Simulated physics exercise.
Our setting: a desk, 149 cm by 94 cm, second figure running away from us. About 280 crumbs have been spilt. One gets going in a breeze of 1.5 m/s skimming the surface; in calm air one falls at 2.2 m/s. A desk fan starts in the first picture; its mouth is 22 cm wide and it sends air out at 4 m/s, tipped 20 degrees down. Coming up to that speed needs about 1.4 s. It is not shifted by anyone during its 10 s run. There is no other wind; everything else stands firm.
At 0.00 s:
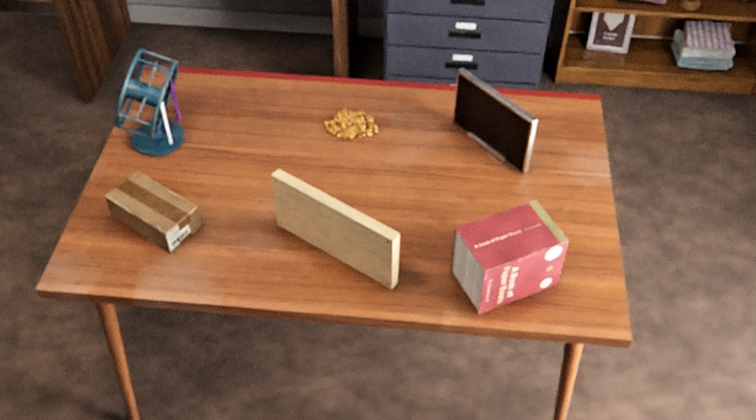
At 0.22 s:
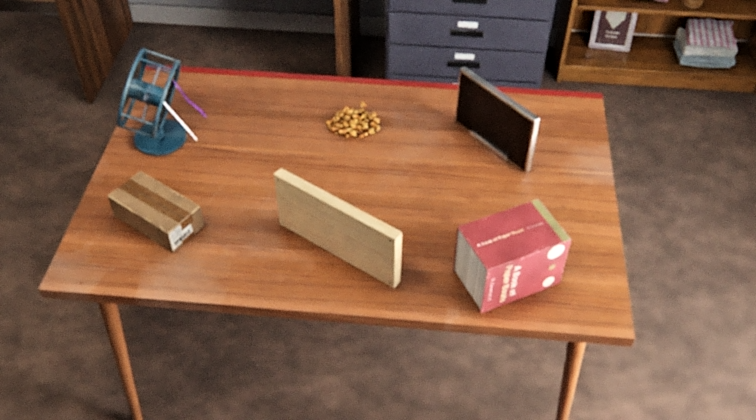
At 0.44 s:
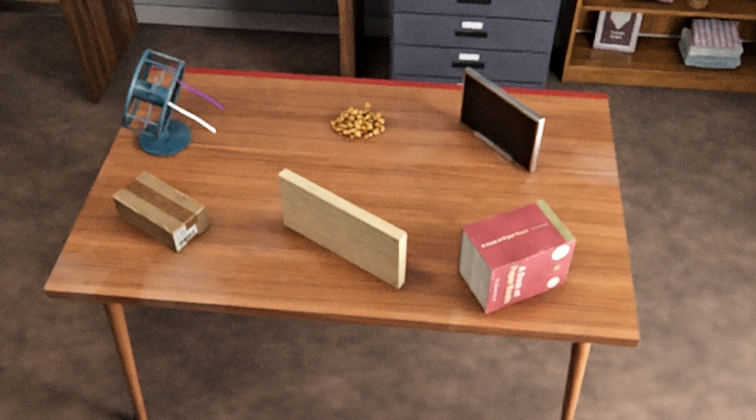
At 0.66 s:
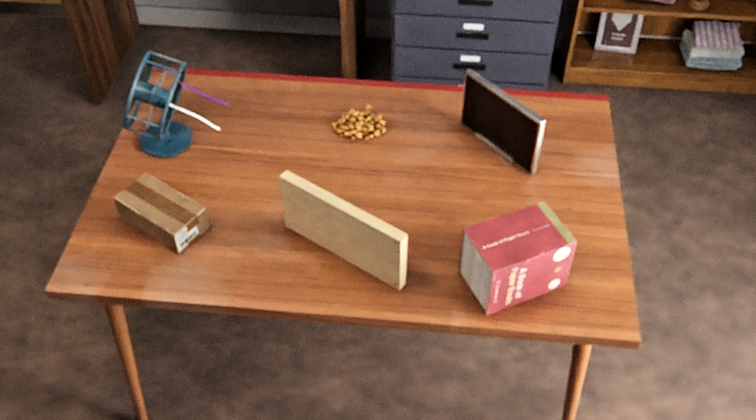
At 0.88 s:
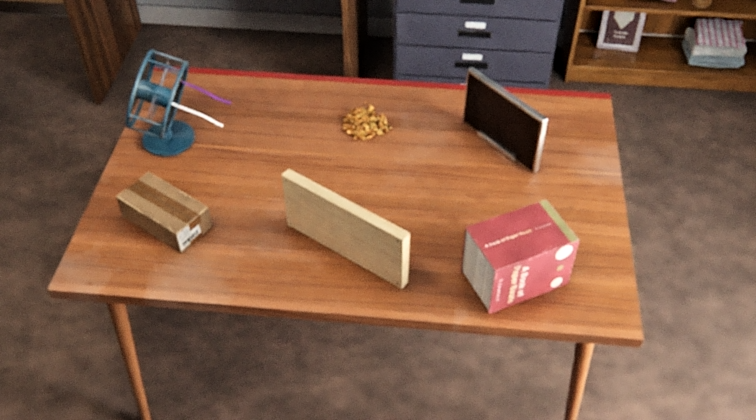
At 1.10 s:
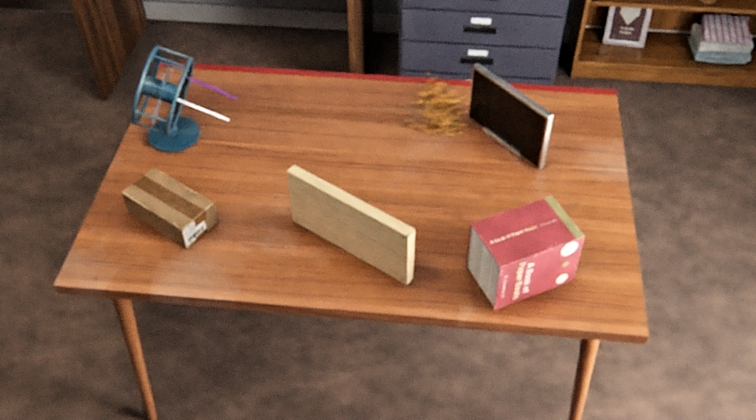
A wooden desk held a cardboard box, a board, a red box, a laptop and a small blue fan, whose streamers lifted before the golden crumbs stirred and then swept right toward the laptop.
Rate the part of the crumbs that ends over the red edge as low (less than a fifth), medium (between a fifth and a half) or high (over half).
High.
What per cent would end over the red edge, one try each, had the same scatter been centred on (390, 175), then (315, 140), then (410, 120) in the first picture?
Going through the three spots in order, you'd get 0 percent, 40 percent and 90 percent.
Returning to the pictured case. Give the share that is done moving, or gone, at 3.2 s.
90 %.
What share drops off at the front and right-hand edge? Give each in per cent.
Roughly 0 per cent at the front edge and 10 per cent at the right-hand edge.
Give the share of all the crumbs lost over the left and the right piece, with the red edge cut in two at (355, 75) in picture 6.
Estimate: Left ~ 0 %; right ~ 80 %.
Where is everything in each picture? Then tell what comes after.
In the first frame, the middle of the crumbs is near (355, 126), none has stirred yet and the mouth of the desk fan is at (147, 94).
In the second frame, the middle of the crumbs is near (357, 124), none has stirred yet and the red edge is centred on (370, 79).
In the third frame, the middle of the crumbs is near (361, 125), none has stirred yet, the top of a laptop is at (503, 93) and the top of a board is at (340, 203).
In the fourth frame, the middle of the crumbs is near (363, 126) and none has stirred yet.
In the fifth frame, the middle of the crumbs is near (365, 124), the farthest in sight from the desk fan is at (391, 128) and about 15 % have left their places.
In the sixth frame, the middle of the crumbs is near (439, 109), the farthest in sight from the desk fan is at (463, 98) and all have left their places.
After 2.0 s the count stands so, 79 % are over the red edge; the middle of those still in play is near (472, 121).
After 3.2 s the count stands so, 79 % are over the red edge; the middle of those still in play is near (472, 124).
After 5.5 s the count stands so, 79 % are over the red edge.
After 10.0 s, at the end, 79 % are over the red edge.
